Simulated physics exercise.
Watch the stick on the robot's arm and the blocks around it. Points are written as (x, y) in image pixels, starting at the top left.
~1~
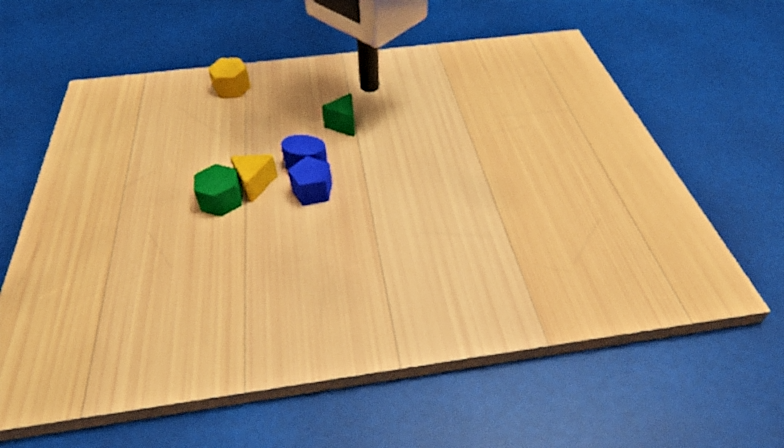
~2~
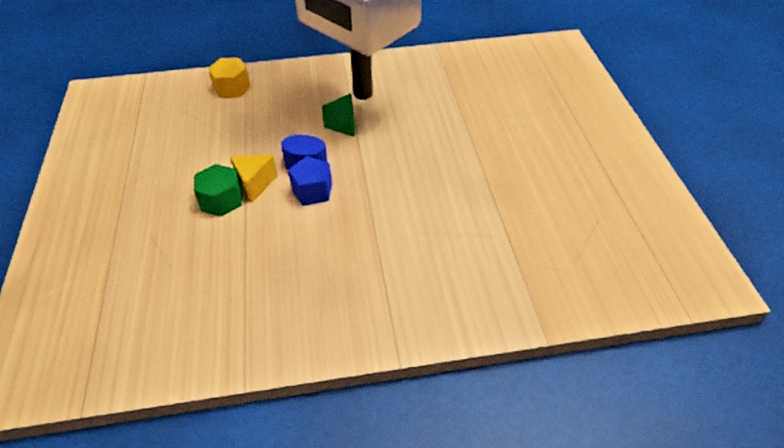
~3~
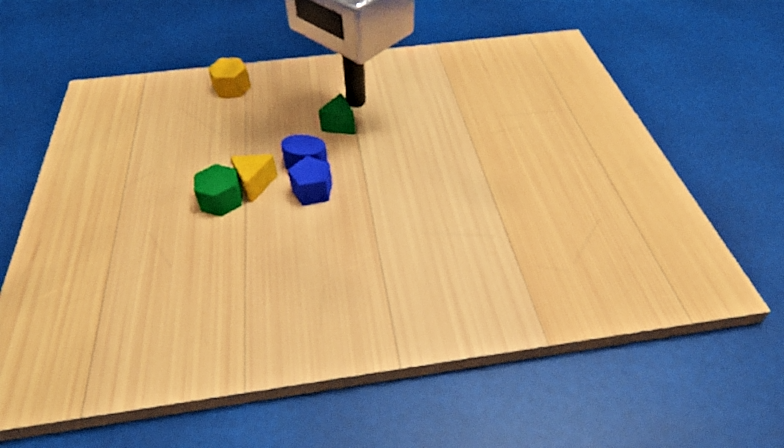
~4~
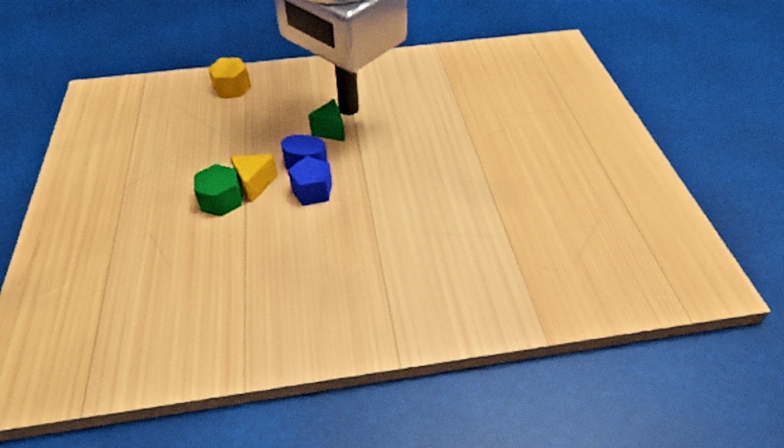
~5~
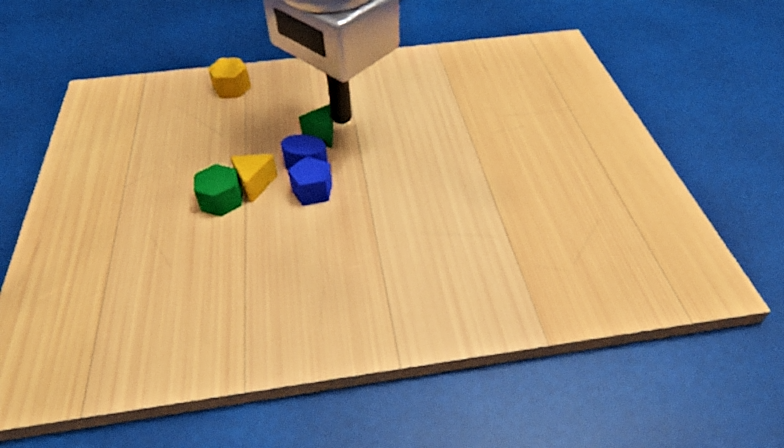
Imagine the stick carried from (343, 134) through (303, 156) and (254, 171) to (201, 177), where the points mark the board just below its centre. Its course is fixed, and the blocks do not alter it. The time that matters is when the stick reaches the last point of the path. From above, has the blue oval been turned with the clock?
Final answer: No.
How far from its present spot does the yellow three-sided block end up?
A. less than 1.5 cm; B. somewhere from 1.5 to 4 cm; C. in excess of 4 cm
Letter B.
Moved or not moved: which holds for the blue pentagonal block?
It's moved.
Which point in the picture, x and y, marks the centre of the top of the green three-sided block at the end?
Final place: (291, 122).
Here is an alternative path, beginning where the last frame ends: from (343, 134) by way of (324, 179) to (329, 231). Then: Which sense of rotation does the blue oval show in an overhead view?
Watching from overhead, you'd notice the blue oval rotating clockwise.
What follows on the original path. One third of the way, stick (300, 141); green hexagonal block (211, 180); yellow three-sided block (246, 166); blue oval (291, 153); blue pentagonal block (307, 176), turned 20° anticlockwise; green three-sided block (292, 122), turned 50° clockwise.
Two thirds of the way, stick (250, 156); green hexagonal block (203, 183); yellow three-sided block (241, 174), turned 30° clockwise; blue oval (284, 160), turned 40° anticlockwise; blue pentagonal block (309, 179), turned 25° anticlockwise; green three-sided block (291, 122), turned 60° clockwise.
At the end, stick (196, 162); green hexagonal block (203, 183); yellow three-sided block (240, 175), turned 25° clockwise; blue oval (284, 160), turned 40° anticlockwise; blue pentagonal block (309, 179), turned 25° anticlockwise; green three-sided block (291, 122), turned 60° clockwise.
